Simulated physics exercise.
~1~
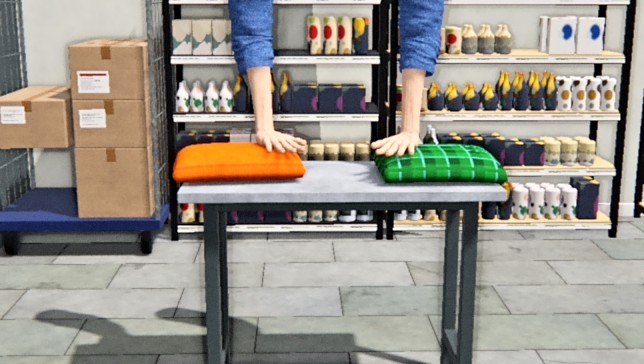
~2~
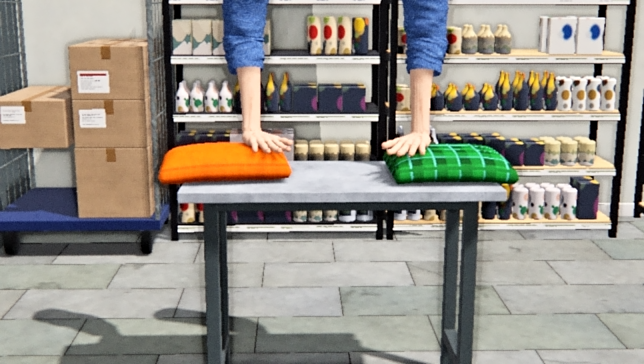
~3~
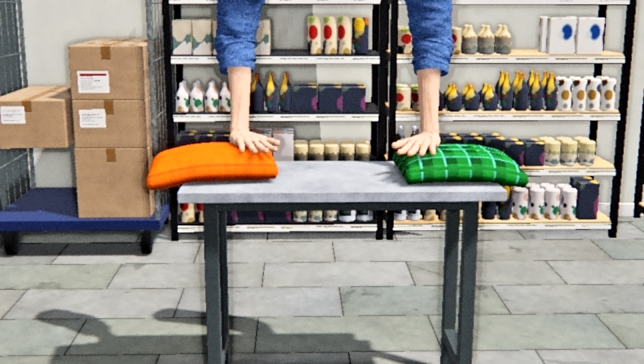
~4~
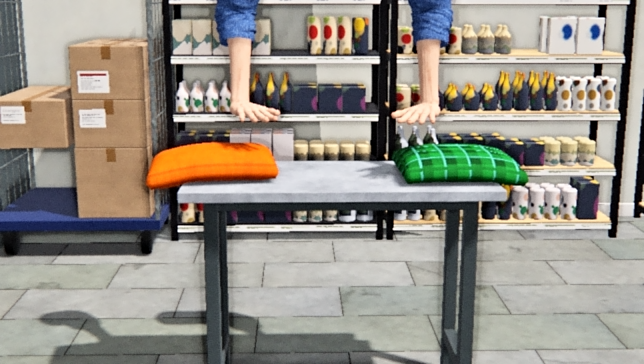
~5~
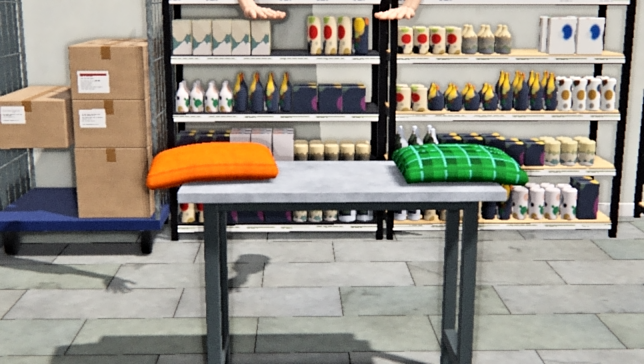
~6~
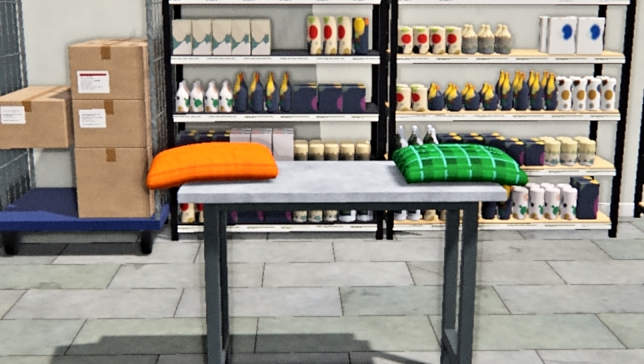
The clip shows two hands on an orange pillow and a green checked cushion on a table in front of store shelves, sliding them slightly apart to left and right. The hands then lift away out of view, and both remain still on the table, overhanging its opposite ends.
